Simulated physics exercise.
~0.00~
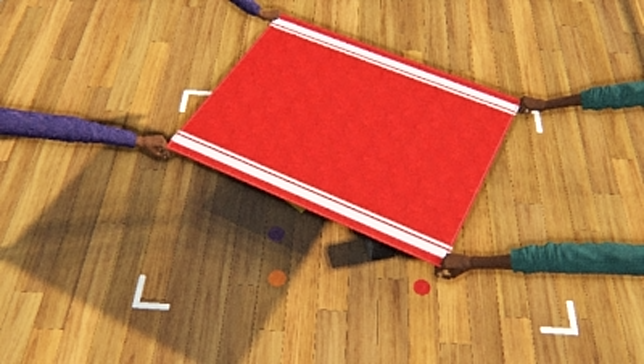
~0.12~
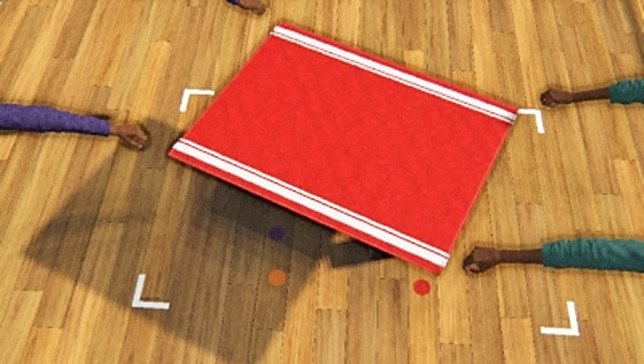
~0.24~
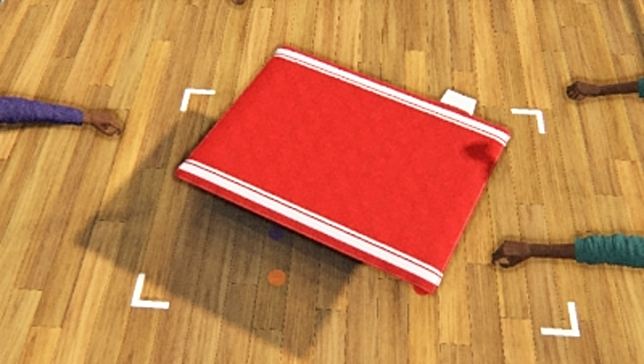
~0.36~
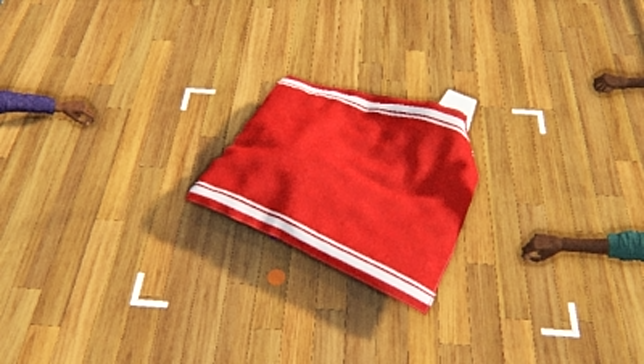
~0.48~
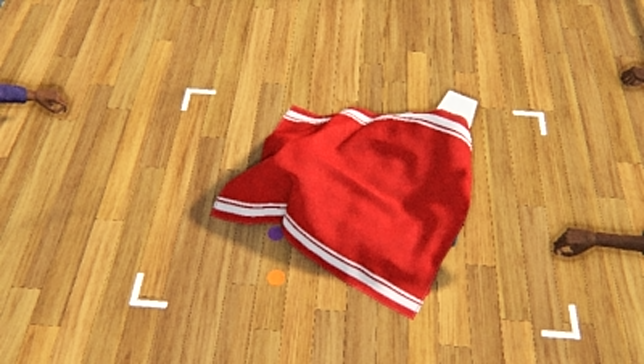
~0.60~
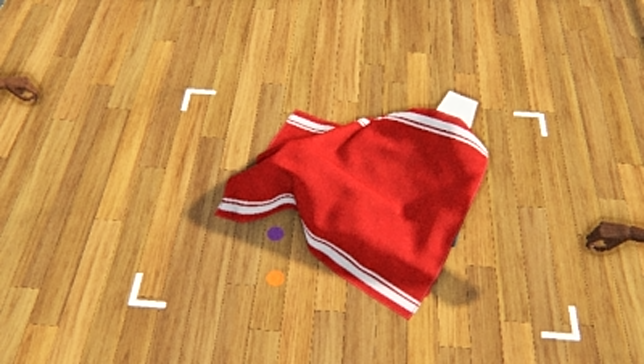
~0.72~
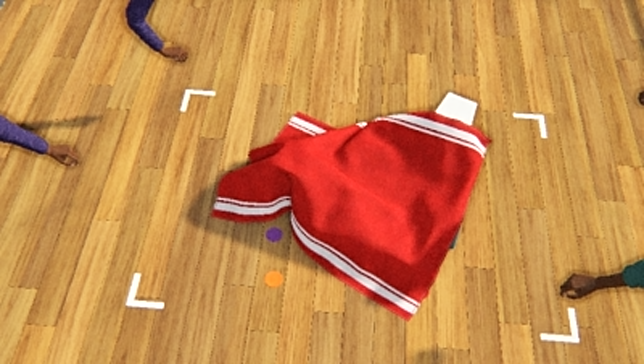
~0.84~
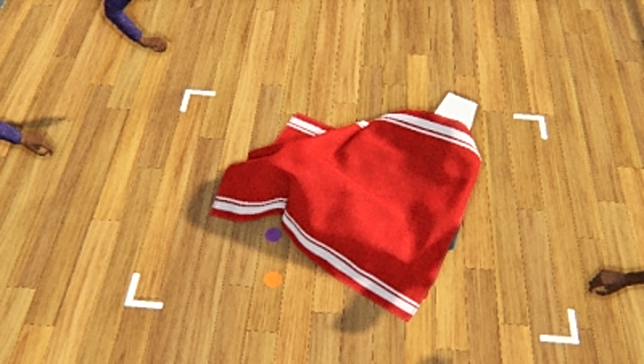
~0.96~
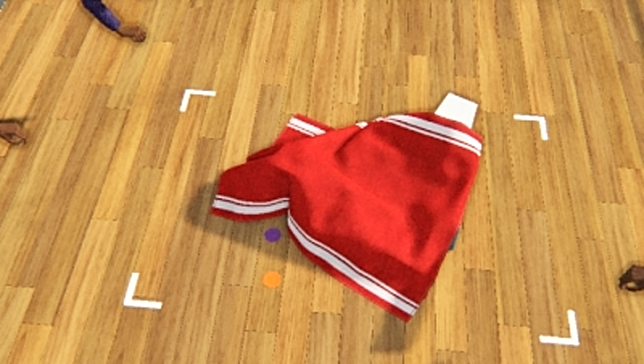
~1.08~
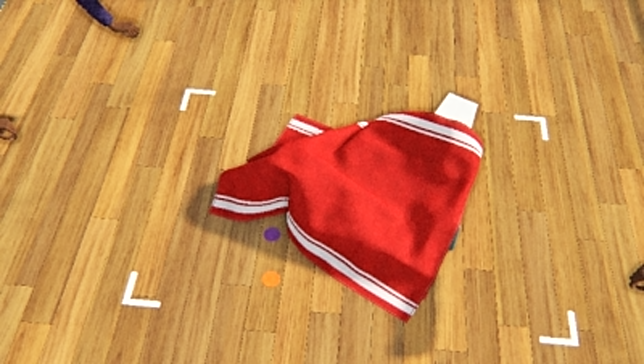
In this clip, four hands let go of a flat red blanket with white stripes above a wooden floor, and it drops and crumples over some small objects, settling in folds with a white piece jutting out and purple and orange discs still uncovered.
